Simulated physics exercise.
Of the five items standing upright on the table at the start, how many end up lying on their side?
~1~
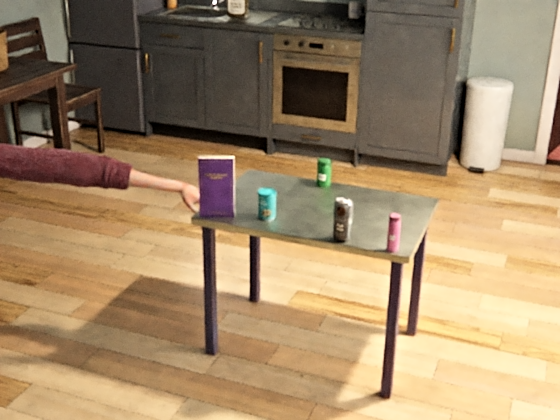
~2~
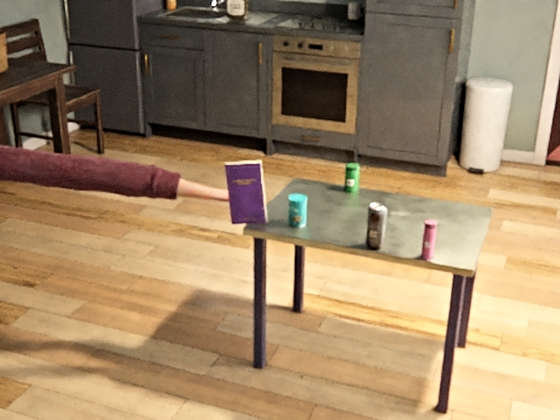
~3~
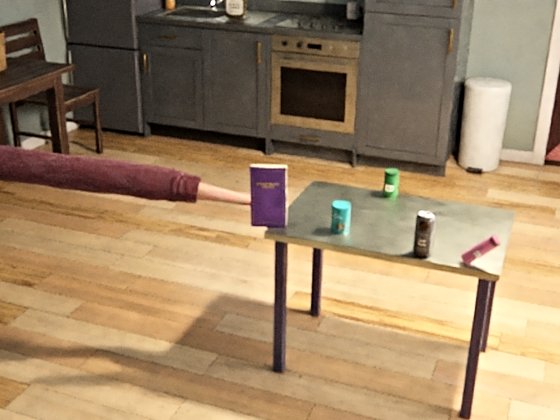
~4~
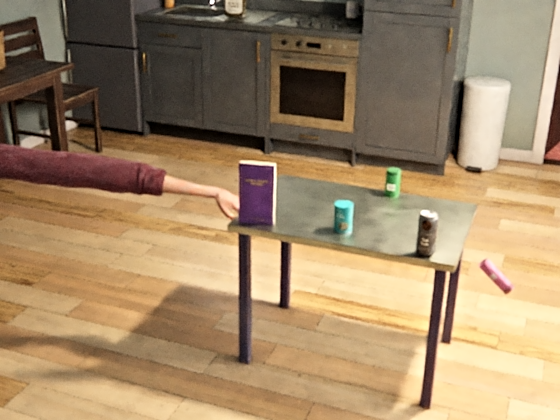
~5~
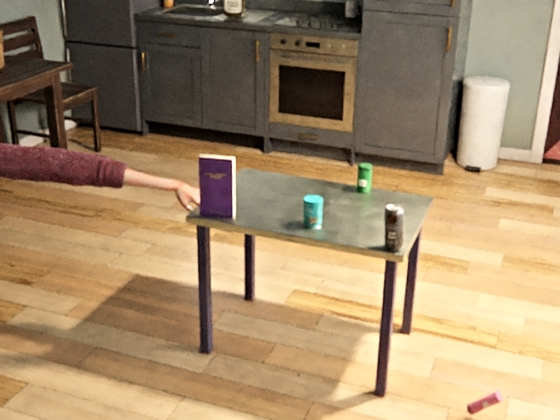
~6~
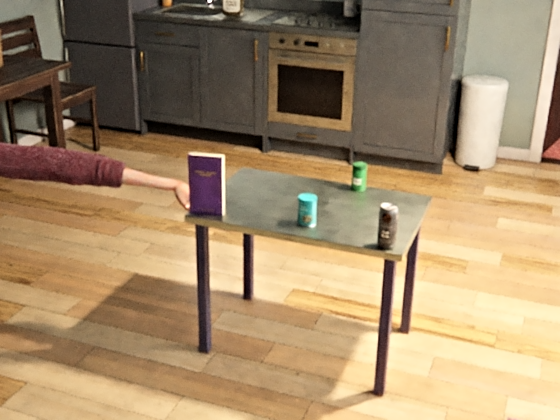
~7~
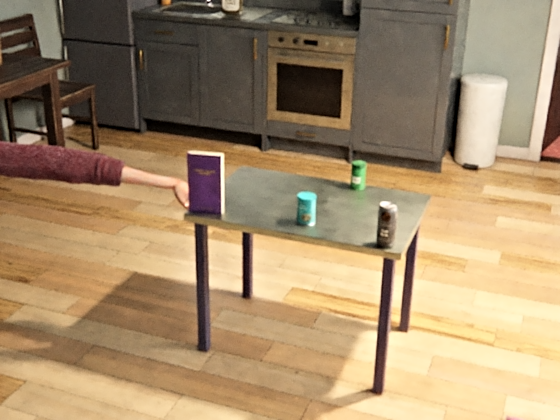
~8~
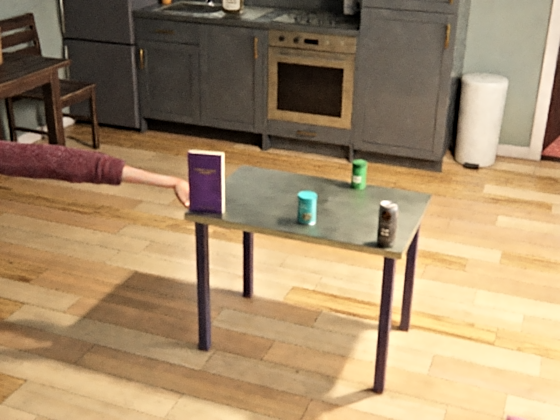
Just one of them, the pink shaker, ends up lying on its side after it tips and falls off the table.
